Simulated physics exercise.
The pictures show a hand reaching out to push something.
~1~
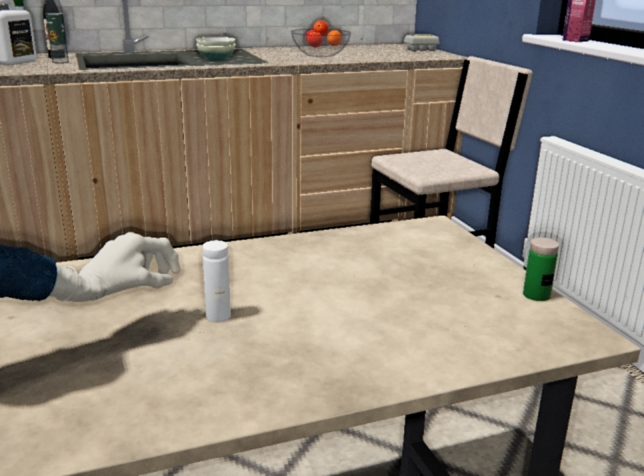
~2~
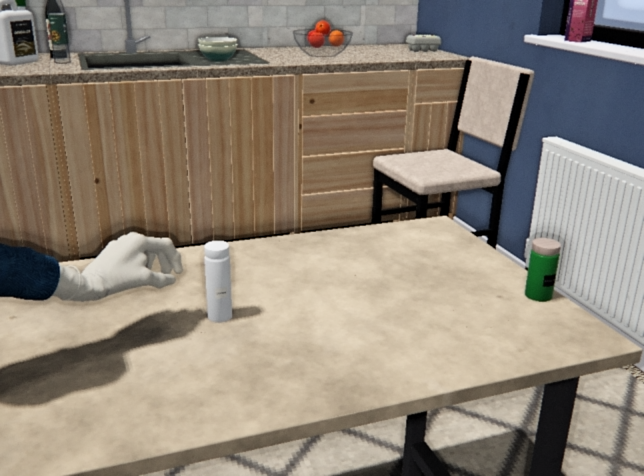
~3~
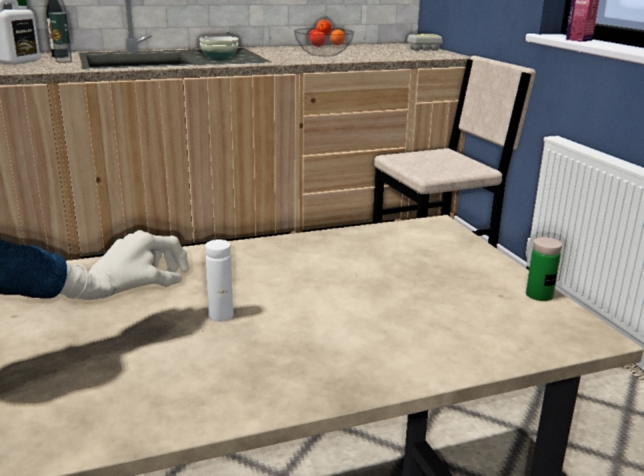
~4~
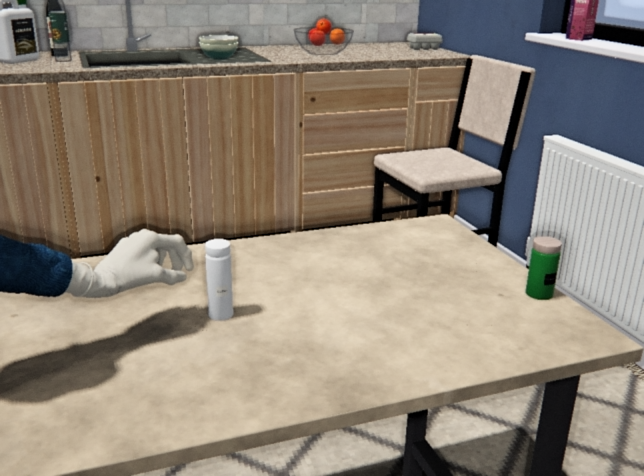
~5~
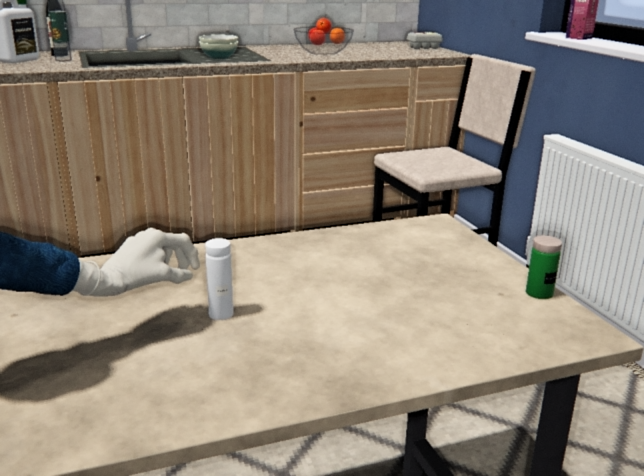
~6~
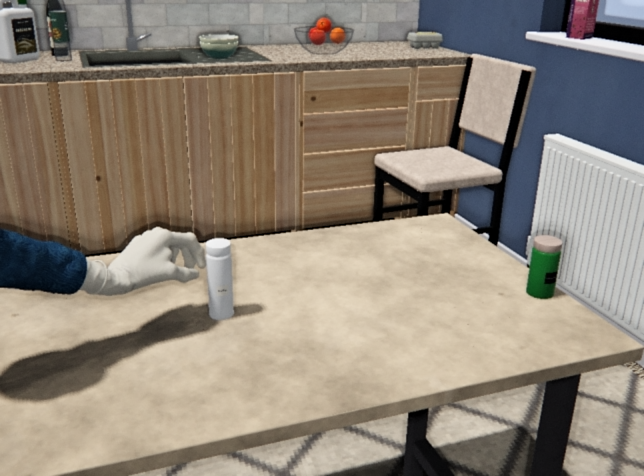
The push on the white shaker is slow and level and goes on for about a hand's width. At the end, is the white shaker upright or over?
The white shaker topples.
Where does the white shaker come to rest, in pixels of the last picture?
Around (275, 295).
Then, 0.50 s past the last view, white shaker rocked 30° from its first pose near (241, 276).
Then, 0.70 s past the last view, white shaker on its side near (273, 295).
Finally, down or leaning hard on the table, white shaker. Final places as the last picture's camera would see them, white shaker near (275, 295).
